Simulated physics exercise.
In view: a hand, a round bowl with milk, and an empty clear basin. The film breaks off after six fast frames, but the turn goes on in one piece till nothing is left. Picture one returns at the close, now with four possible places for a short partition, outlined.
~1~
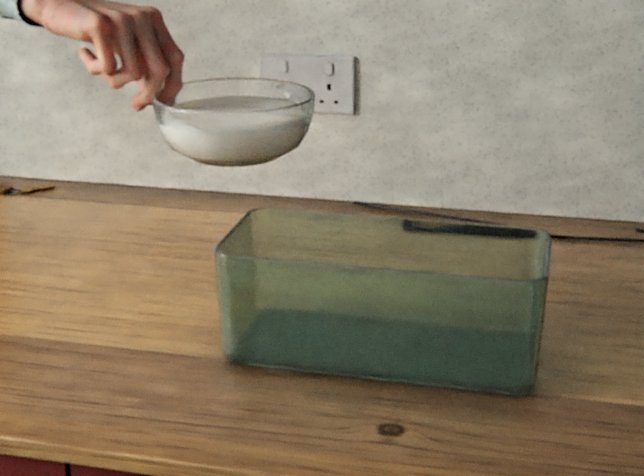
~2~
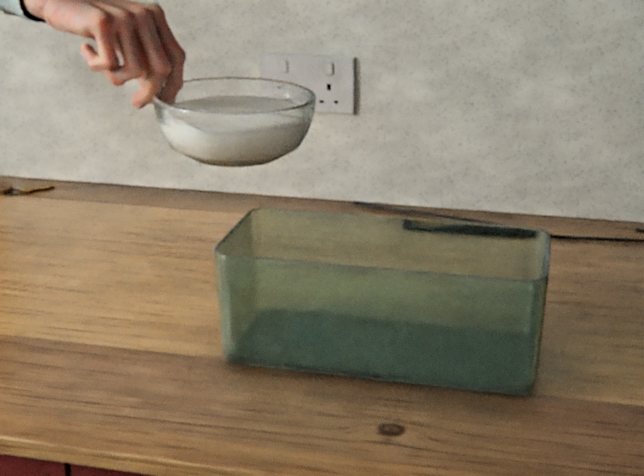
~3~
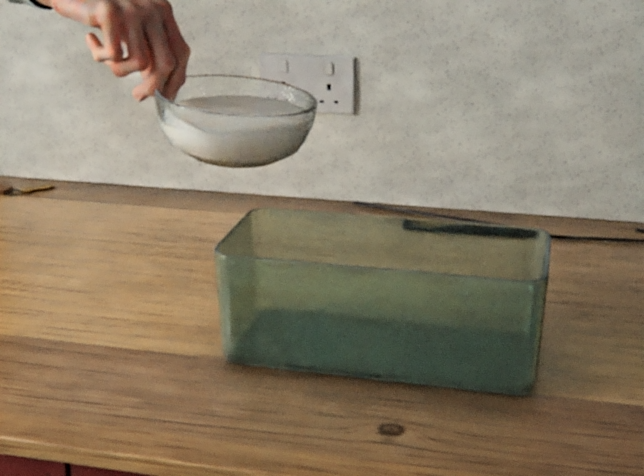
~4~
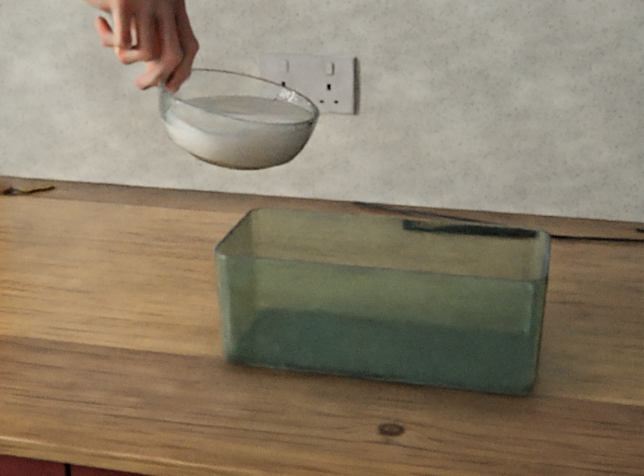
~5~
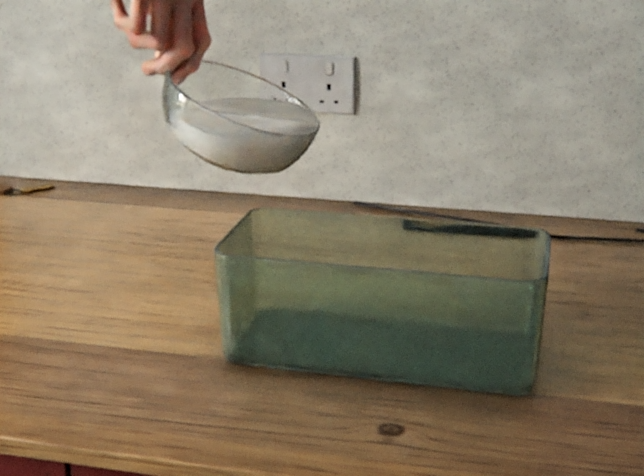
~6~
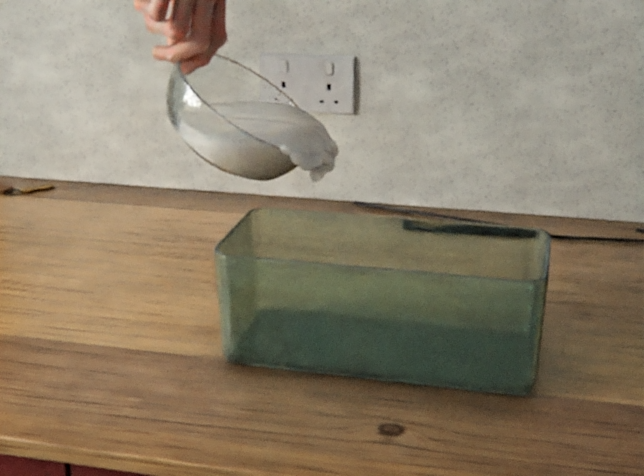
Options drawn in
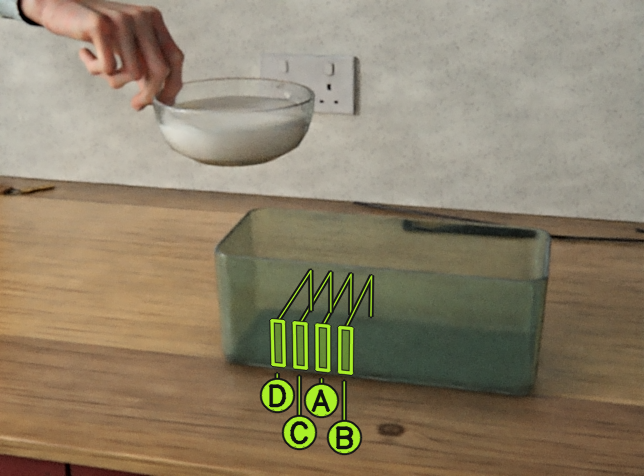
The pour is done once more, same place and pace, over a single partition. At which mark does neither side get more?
B is best.
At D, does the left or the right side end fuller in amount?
The right side.
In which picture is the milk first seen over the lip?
Picture 5.
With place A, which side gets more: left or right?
The right side.
In lime, A at (321, 378); B at (344, 381); C at (299, 376); D at (277, 373).
With A, about 29 % ends left of the wall and 70 % right of it.
With B, about 51 % ends left of the wall and 49 % right of it.
With C, about 16 % ends left of the wall and 84 % right of it.
With D, about 5 % ends left of the wall and 94 % right of it.
